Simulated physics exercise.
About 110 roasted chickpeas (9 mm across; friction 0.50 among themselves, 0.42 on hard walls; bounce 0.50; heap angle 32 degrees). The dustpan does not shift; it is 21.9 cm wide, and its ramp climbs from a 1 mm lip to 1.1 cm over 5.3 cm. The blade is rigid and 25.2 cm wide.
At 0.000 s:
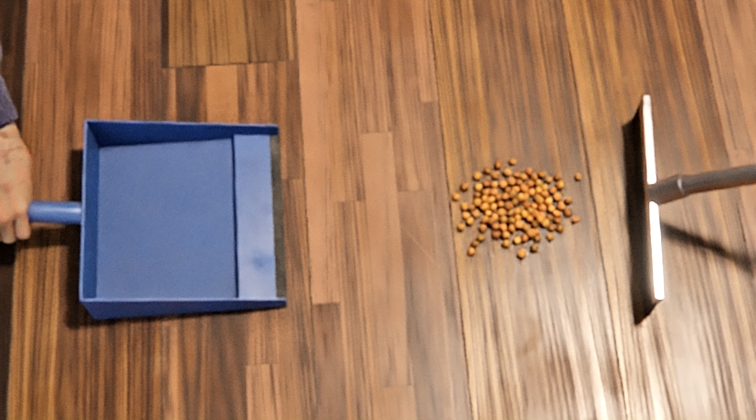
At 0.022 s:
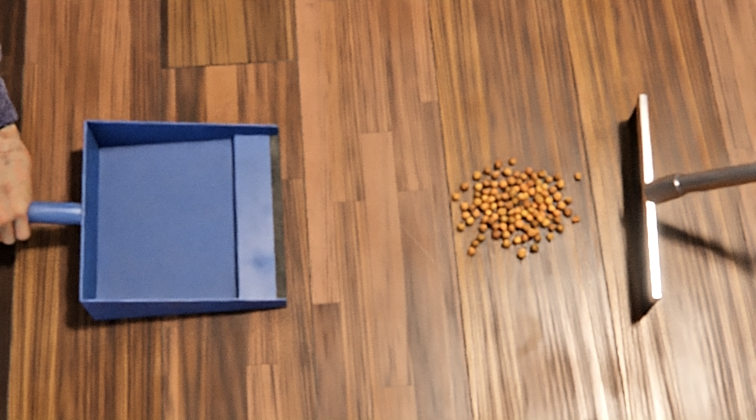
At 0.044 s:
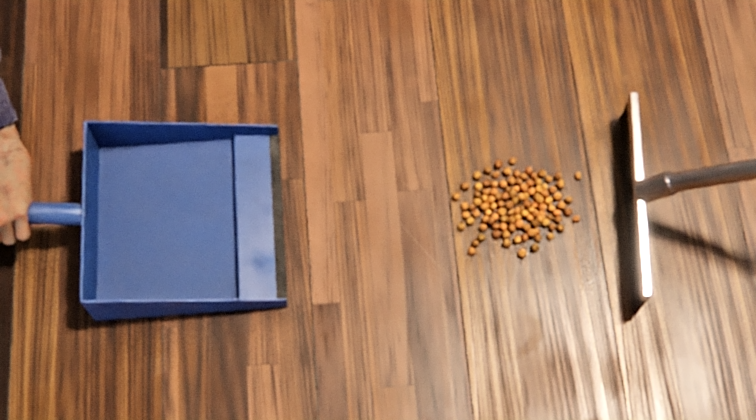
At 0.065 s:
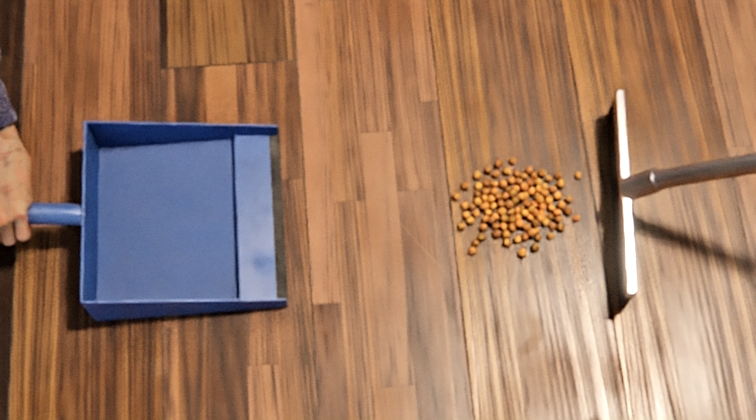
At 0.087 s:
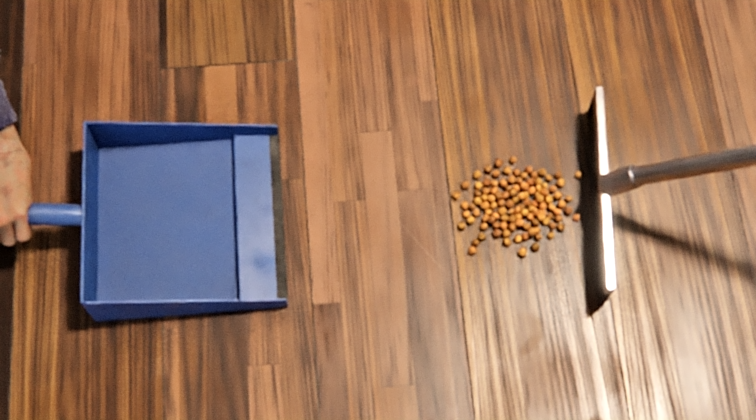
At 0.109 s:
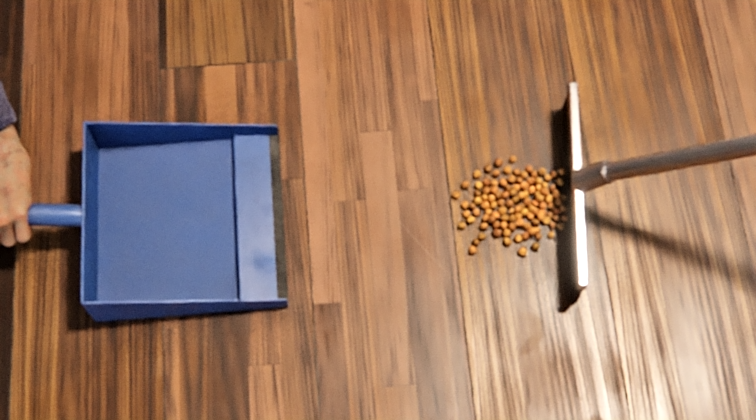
On a wood-plank floor, a hand holds a blue dustpan still at left while a long-handled flat blade at right slides leftward, reaching the near edge of a small heap of round brown pieces and nudging a few of them.
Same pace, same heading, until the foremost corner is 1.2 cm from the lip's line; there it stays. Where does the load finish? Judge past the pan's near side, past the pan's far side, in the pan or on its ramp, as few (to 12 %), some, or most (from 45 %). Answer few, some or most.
Past the pan's near side: Few; past the pan's far side: Some; in the pan or on its ramp: Most.
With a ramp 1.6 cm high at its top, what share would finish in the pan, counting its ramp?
Then about 45 per cent.
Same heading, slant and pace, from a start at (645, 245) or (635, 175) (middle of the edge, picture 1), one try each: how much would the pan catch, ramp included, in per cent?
About 55 and 50 per cent.
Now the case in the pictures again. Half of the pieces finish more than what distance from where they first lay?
About 40 cm.
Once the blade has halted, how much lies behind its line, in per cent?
About 0 per cent.
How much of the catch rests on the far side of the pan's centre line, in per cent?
Roughly 70 per cent.
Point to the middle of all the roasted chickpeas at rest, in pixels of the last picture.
Near (167, 177).
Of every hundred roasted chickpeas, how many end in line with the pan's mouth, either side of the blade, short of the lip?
About 25 per cent.
After 0.23 s, middle of the blade 17 cm from the lip; 0 % over the lip, far side 10 %, near side 0 %.
After 0.31 s, middle of the blade 6 cm from the lip; 0 % over the lip, far side 20 %, near side 5 %.
After 0.53 s, middle of the blade 3 cm from the lip; 65 % over the lip, far side 25 %, near side 5 %.
By 1.5 s all is still; near side 5 %, far side 25 %, pan 50 %, in front of the lip or behind the blade 25 %.
